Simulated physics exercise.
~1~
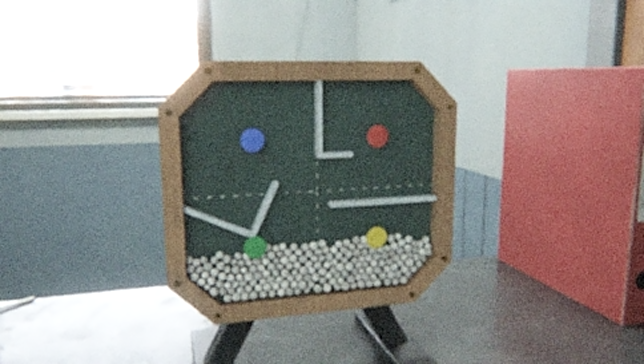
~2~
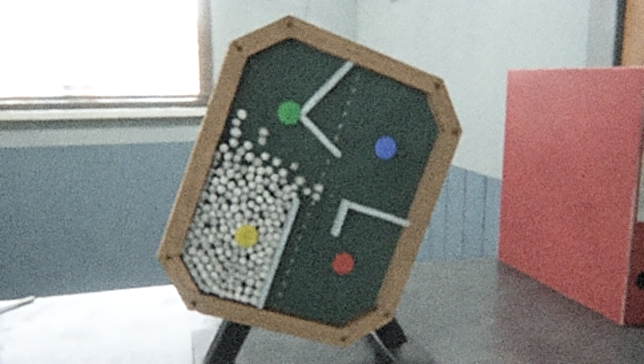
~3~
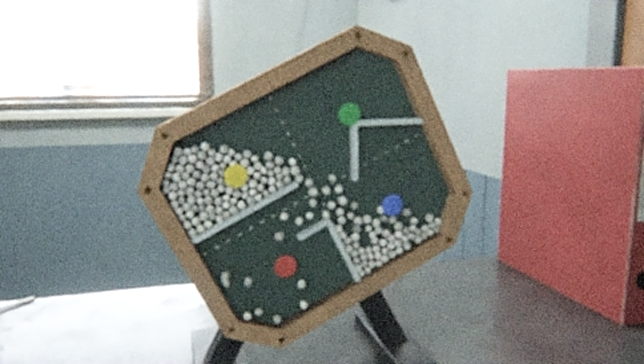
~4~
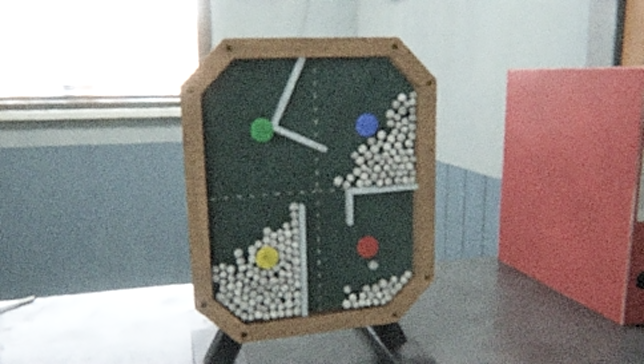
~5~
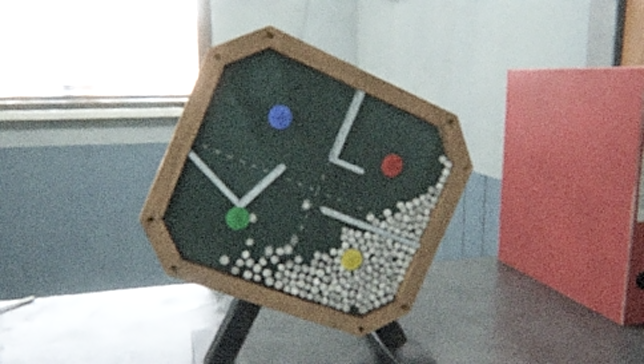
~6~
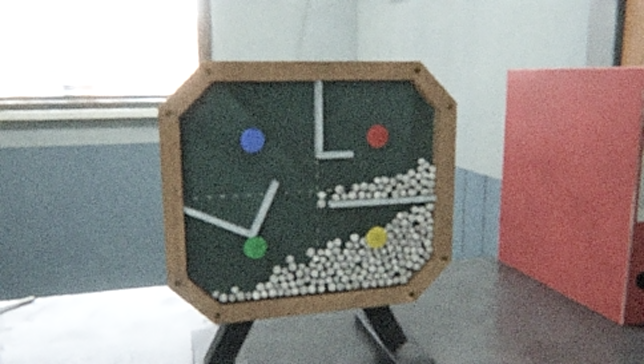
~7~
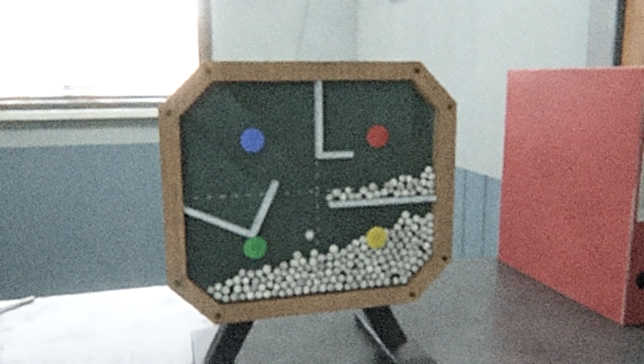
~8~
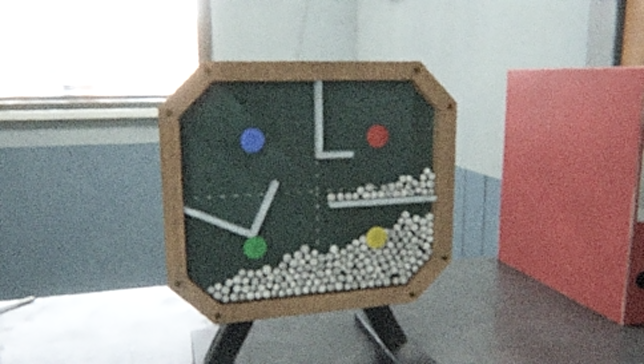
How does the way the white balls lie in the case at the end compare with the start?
At the start they lie in a nearly flat layer along the bottom. At the end they sit higher overall and slightly further right, sloping up toward the right side, with some resting on the bar above the yellow sticker.
